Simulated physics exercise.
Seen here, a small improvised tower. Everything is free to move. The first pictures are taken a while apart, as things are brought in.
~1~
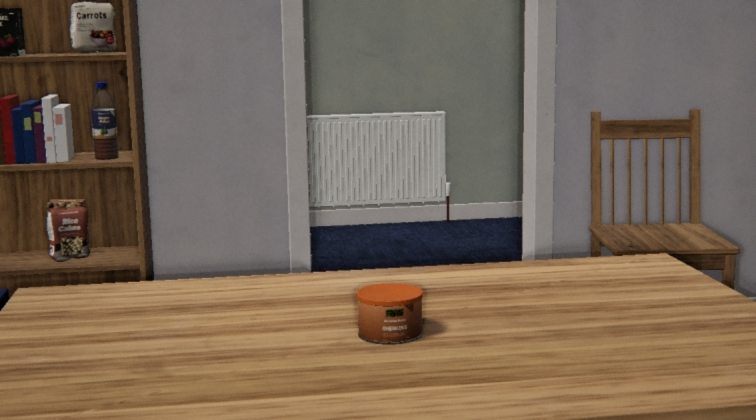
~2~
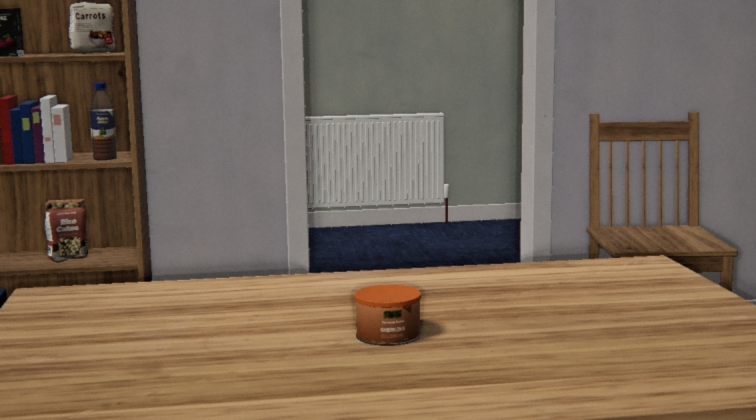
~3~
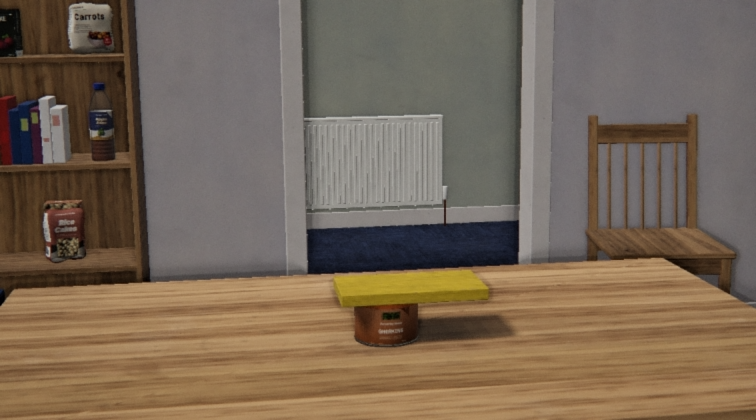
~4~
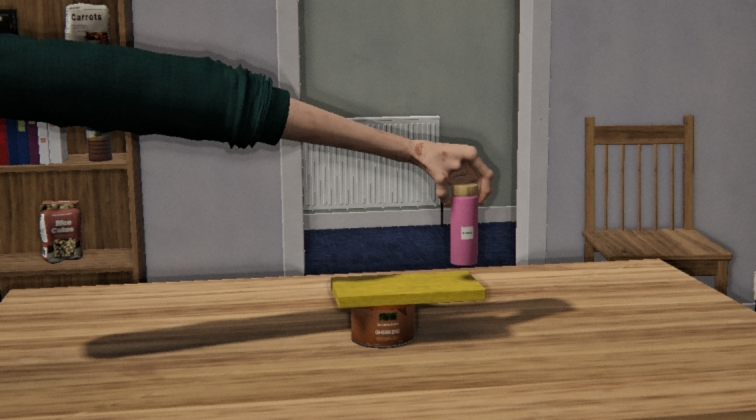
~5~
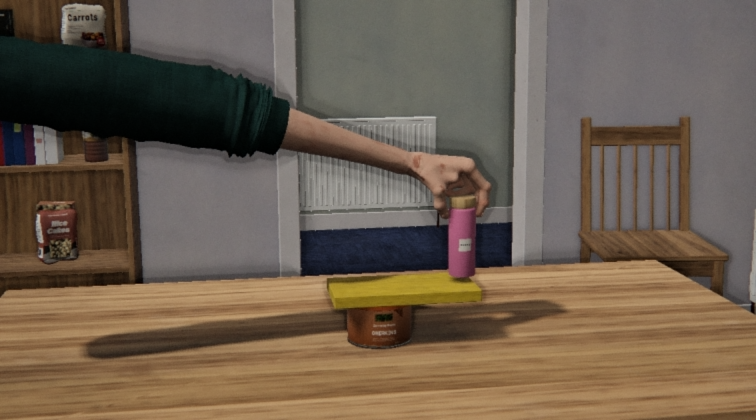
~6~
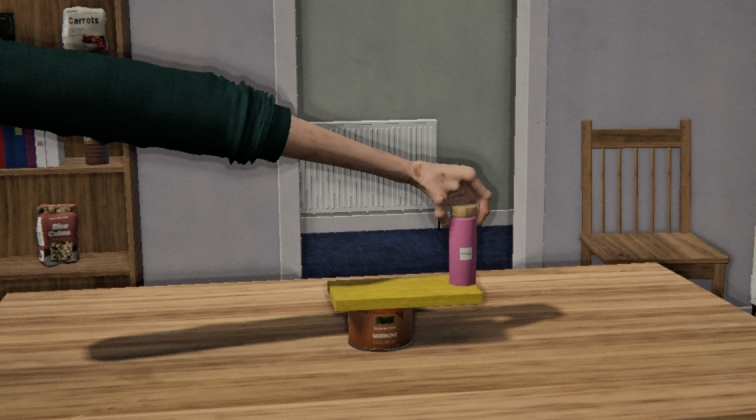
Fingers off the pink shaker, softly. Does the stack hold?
As it turns out, it comes apart.
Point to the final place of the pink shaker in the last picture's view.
Around (551, 321).
Then, 0.50 s past the last view, pink shaker now fallen; yellow board rocked 24° from its first pose.
Then, 0.70 s past the last view, yellow board rocked 37° from its first pose.
Then, 0.80 s past the last view, yellow board rocked 30° from its first pose.
Then, 1.00 s past the last view, yellow board rocked 25° from its first pose.
Finally, fallen, pink shaker; moved from the start, yellow board; orange tub still in place. Final places as the last picture's camera would see them, pink shaker near (551, 321). The stack gives way.
